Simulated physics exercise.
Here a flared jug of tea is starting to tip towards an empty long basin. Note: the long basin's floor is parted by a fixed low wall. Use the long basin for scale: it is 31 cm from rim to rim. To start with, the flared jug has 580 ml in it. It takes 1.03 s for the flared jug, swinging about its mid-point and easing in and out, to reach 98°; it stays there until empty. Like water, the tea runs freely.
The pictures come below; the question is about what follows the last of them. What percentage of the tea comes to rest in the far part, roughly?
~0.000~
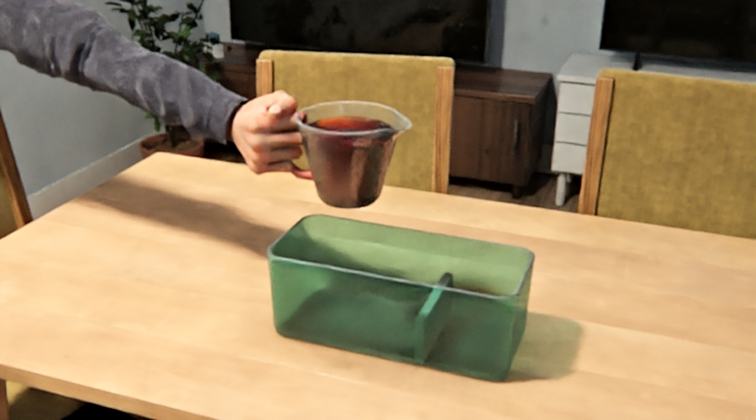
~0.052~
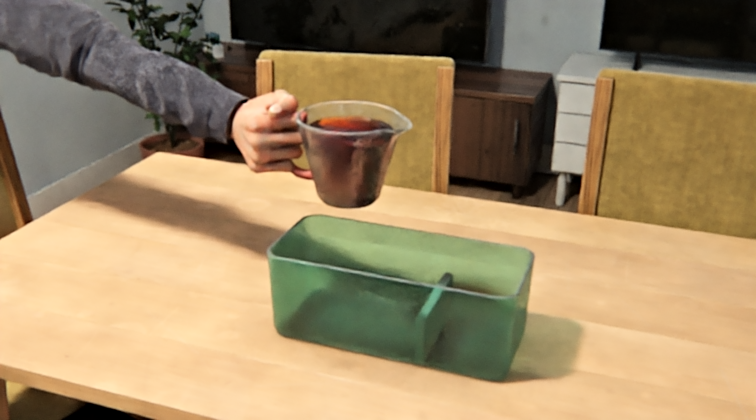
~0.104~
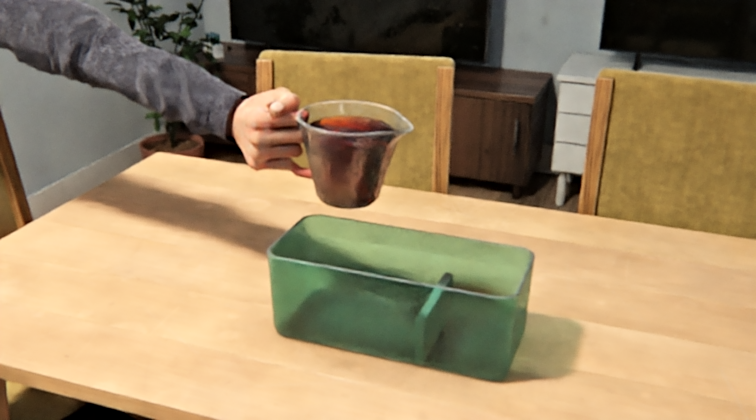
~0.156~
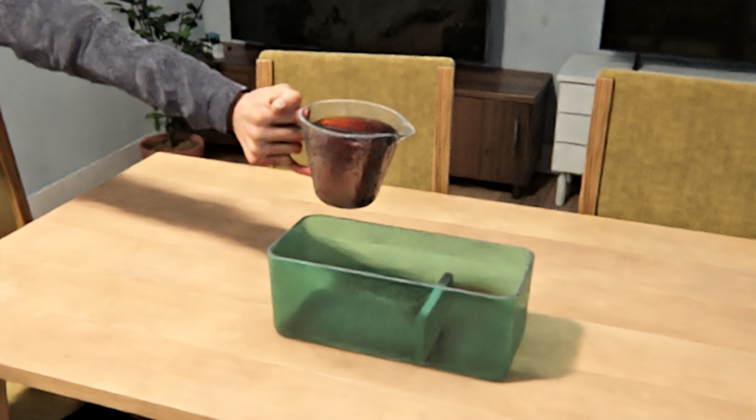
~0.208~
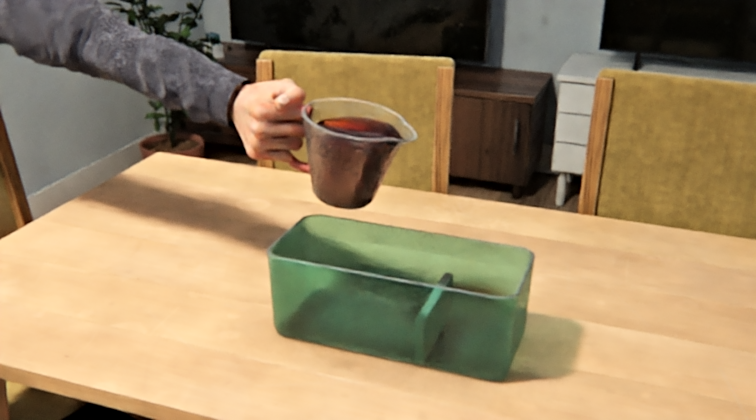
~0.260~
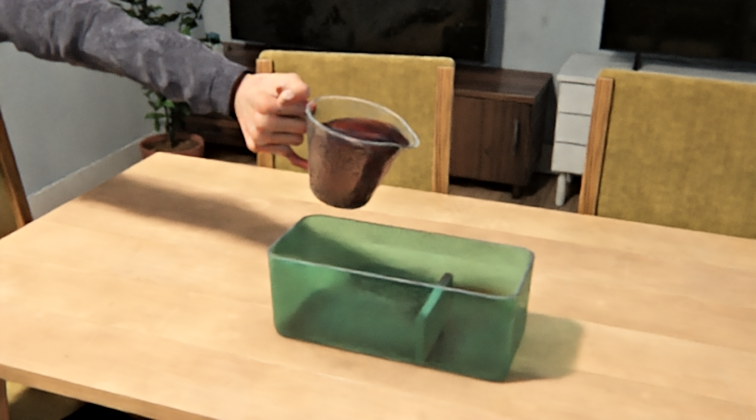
63 %.
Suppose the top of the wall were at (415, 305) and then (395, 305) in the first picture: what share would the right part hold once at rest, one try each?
I'd say 90 percent on the first go, 95 percent on the next.
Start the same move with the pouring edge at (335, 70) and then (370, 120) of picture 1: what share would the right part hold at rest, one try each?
First 5, then 0 per cent.
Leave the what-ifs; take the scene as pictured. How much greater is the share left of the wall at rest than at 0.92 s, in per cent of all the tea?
I'd put it near 18 percent.
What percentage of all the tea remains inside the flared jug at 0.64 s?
Roughly 62 %.
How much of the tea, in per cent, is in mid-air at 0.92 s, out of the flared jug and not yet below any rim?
Roughly 10 %.
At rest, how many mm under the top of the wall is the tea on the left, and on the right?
Left side: Around 52 mm. Right side: Around 32 mm.
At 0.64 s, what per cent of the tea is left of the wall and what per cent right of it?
About 0 left, 16 right.
Then, 0.64 s in, the tilt is 67° and 62 per cent is still to pour, 0 is left of the wall and 16 right of it.
Then, 0.92 s in, the tilt is 95° and 12 per cent is still to pour, 18 is left of the wall and 60 right of it.
Then, 1.21 s in, the tilt is 98° and 0 per cent is still to pour, 36 is left of the wall and 63 right of it.
Then, 1.53 s in, the tilt is 98° and 0 per cent is still to pour, 36 is left of the wall and 63 right of it.
Finally, 36 per cent lies left of the wall, 63 right of it and 1 outside.
